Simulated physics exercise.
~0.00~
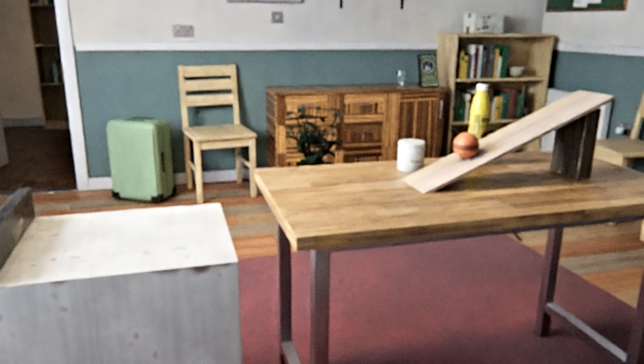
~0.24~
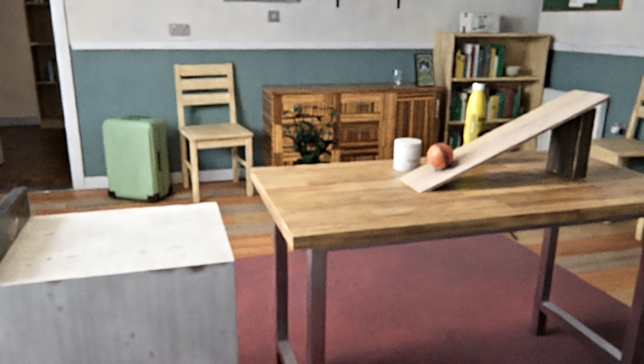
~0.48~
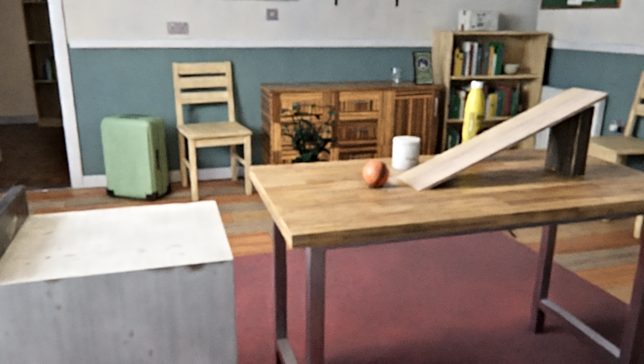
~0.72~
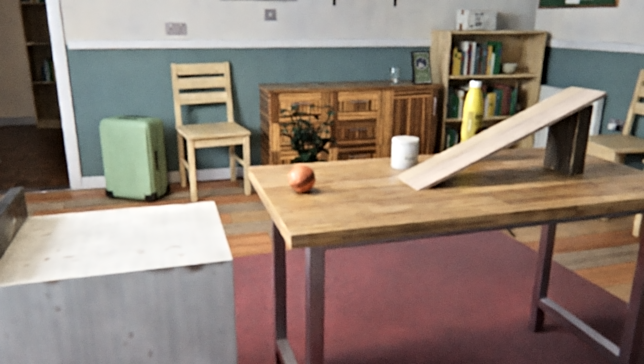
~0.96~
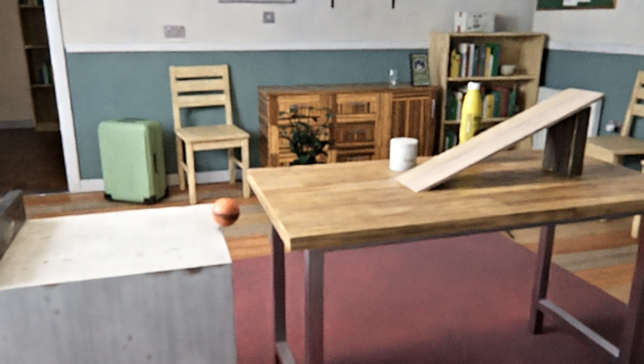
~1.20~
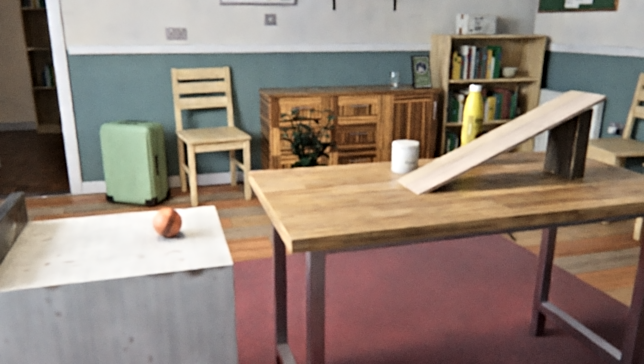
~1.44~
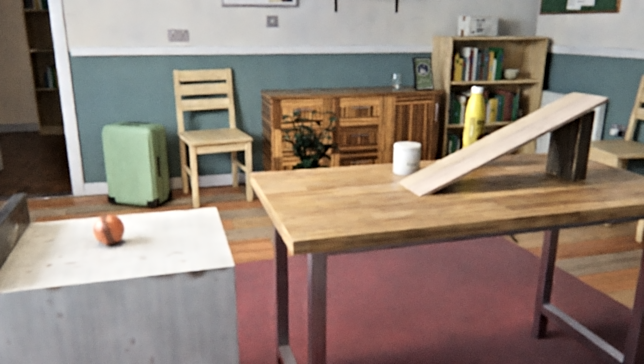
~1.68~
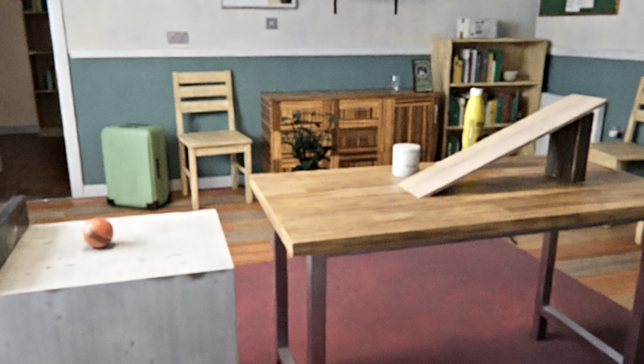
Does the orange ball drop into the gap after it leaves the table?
No, it crosses the gap and lands on the lower pale top, where it is still sitting at the end.
